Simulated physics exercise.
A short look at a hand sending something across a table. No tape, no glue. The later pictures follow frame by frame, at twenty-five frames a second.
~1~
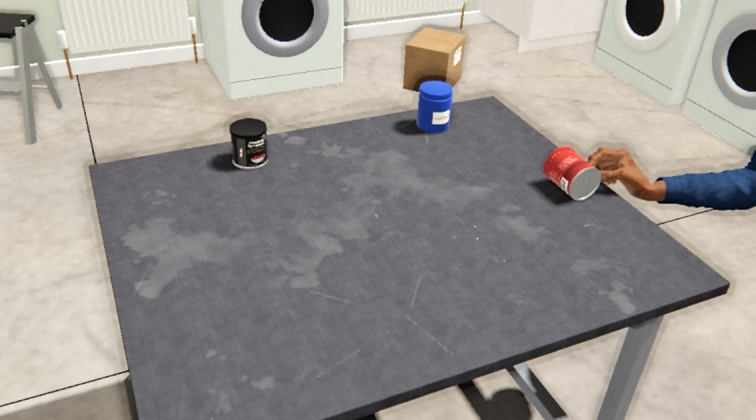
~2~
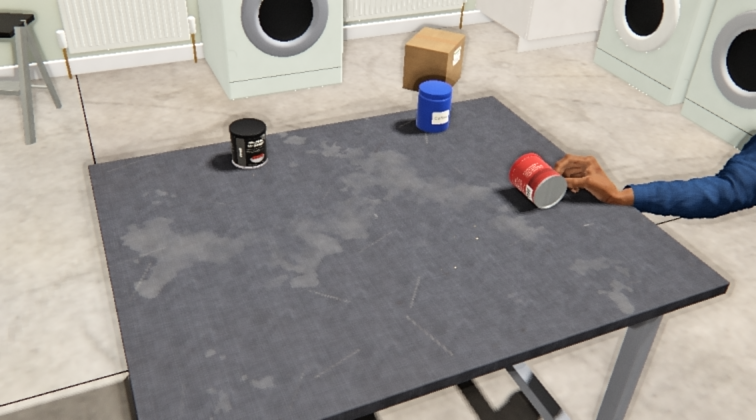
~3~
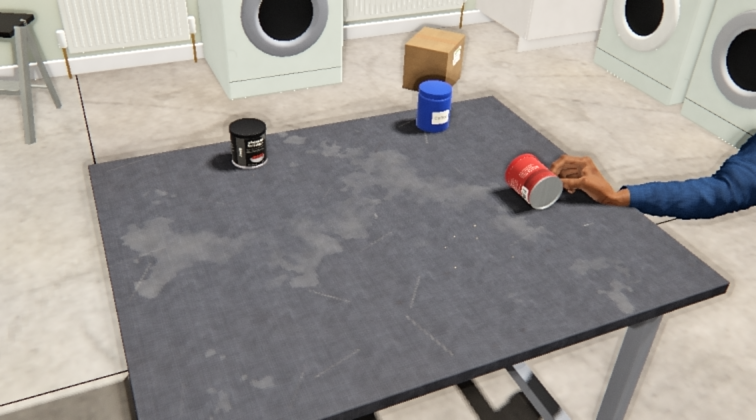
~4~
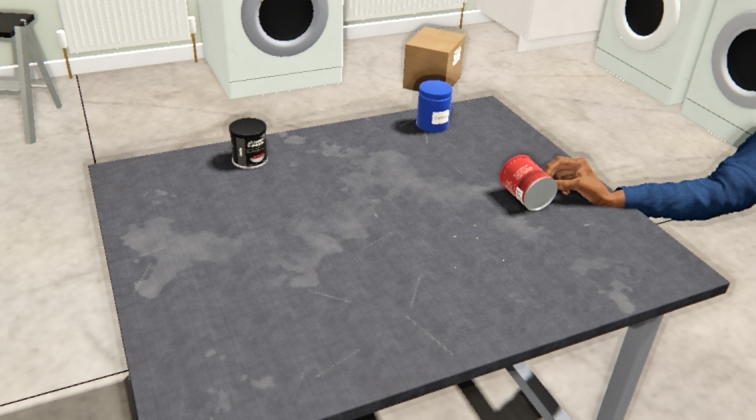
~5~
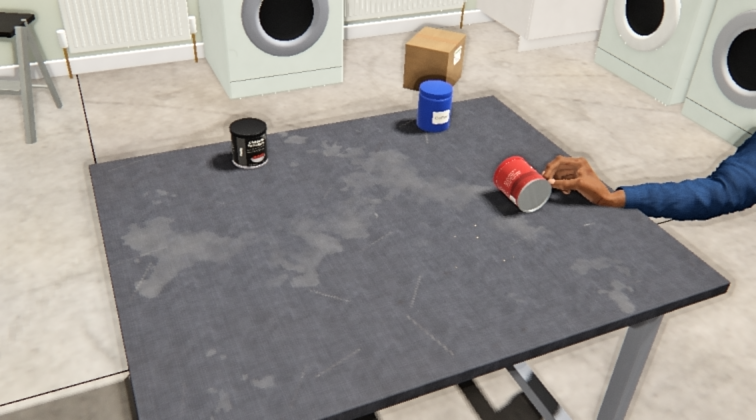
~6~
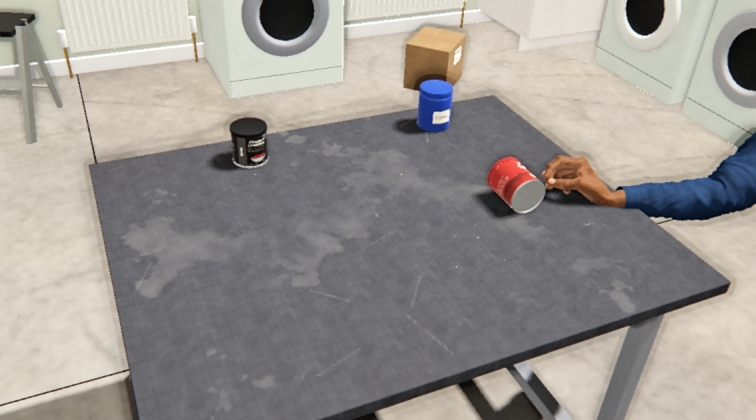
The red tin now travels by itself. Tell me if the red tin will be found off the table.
The red tin is still on the table.
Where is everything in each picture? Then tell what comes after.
The first frame shows under the hand; red tin (572, 174).
The second frame shows under the hand; red tin (538, 181).
The third frame shows under the hand; red tin (534, 182).
The fourth frame shows red tin (528, 183).
The fifth frame shows red tin (522, 184) moved a little.
The sixth frame shows red tin (516, 186) moved a little.
Then, 0.20 s later than the last frame, red tin moved about its own width near (486, 192).
Then, 0.40 s later than the last frame, red tin moved well along near (459, 199).
Then, 0.70 s later than the last frame, red tin moved well along near (425, 206).
Then, 1.10 s later than the last frame, red tin moved well along near (394, 213).
When it is over, moved from the start, red tin. End places, in pixels of the last picture, red tin near (381, 217).
